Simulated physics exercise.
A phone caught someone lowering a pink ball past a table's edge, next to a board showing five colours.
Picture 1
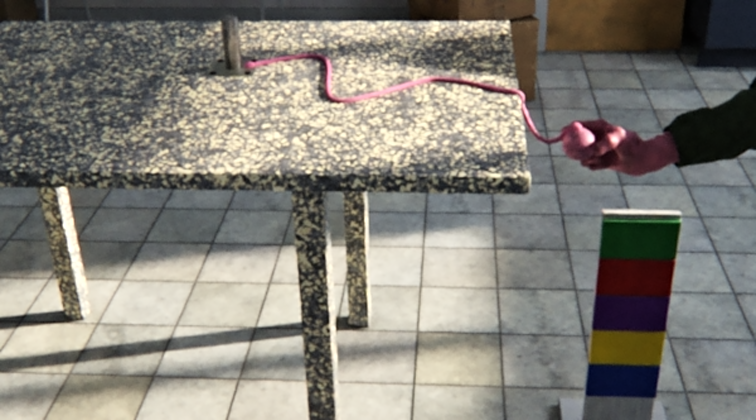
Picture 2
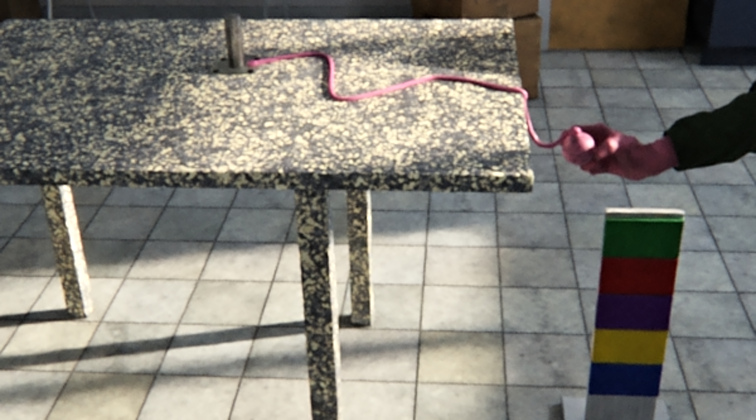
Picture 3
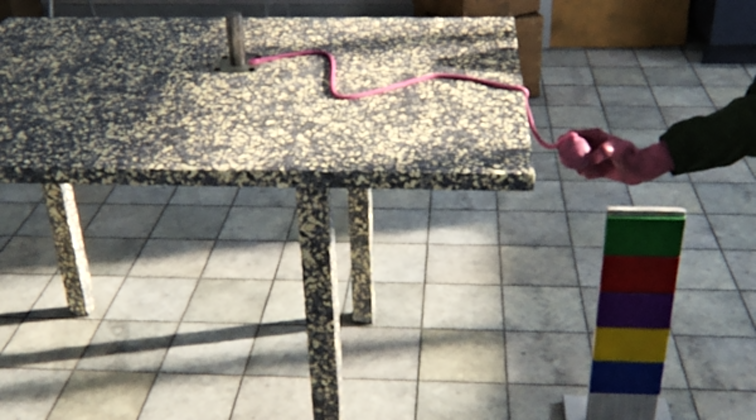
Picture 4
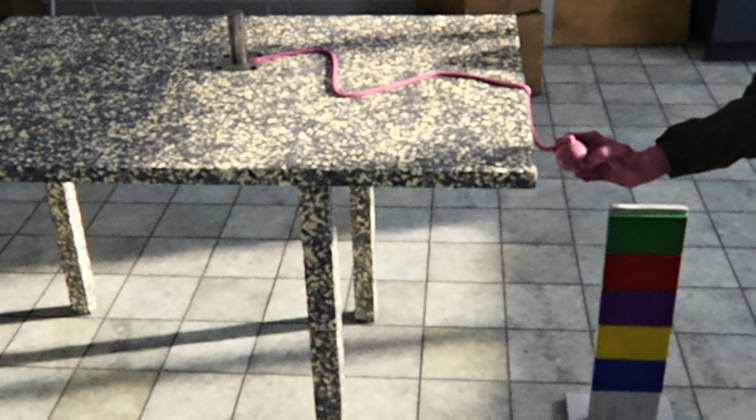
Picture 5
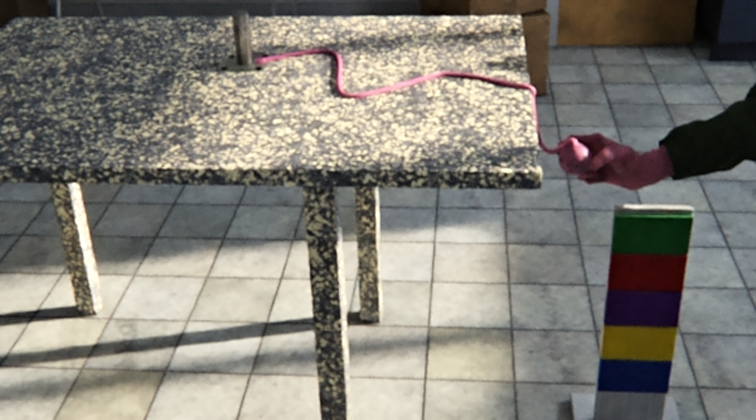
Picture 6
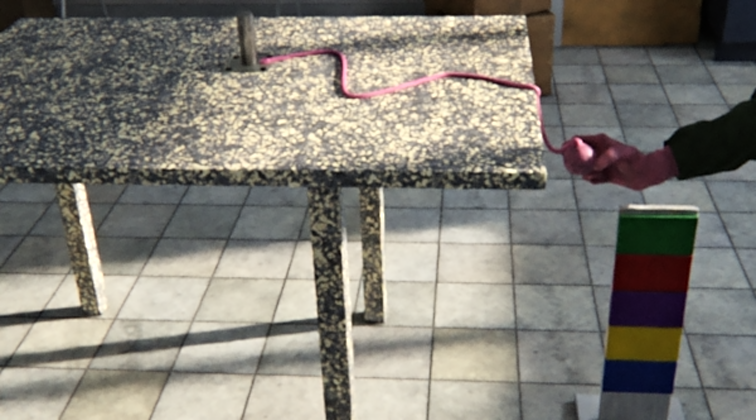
A hand held a pink ball just off the right edge of a speckled table, its pink cord winding back to a small post, and it barely moved beside a stack of coloured blocks.
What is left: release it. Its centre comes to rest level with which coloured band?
With the purple one.
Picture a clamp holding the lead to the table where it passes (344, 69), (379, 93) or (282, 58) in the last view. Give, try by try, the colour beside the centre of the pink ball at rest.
In order: Red; green; purple.
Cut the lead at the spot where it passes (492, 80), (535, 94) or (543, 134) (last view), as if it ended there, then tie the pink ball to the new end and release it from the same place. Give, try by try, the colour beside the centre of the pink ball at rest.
Going cut by cut, you'd get no band, then green, then red.
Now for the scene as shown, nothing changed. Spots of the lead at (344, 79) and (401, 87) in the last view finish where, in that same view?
Roughly (410, 77) for the first and (511, 85) for the second.
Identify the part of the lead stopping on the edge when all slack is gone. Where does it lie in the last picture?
It sits at about (423, 81).
Soon after, ball near (524, 298); level with purple.
Then, ball near (533, 297); level with purple.
At rest, ball near (526, 297); level with purple. Its middle rests at the purple band.
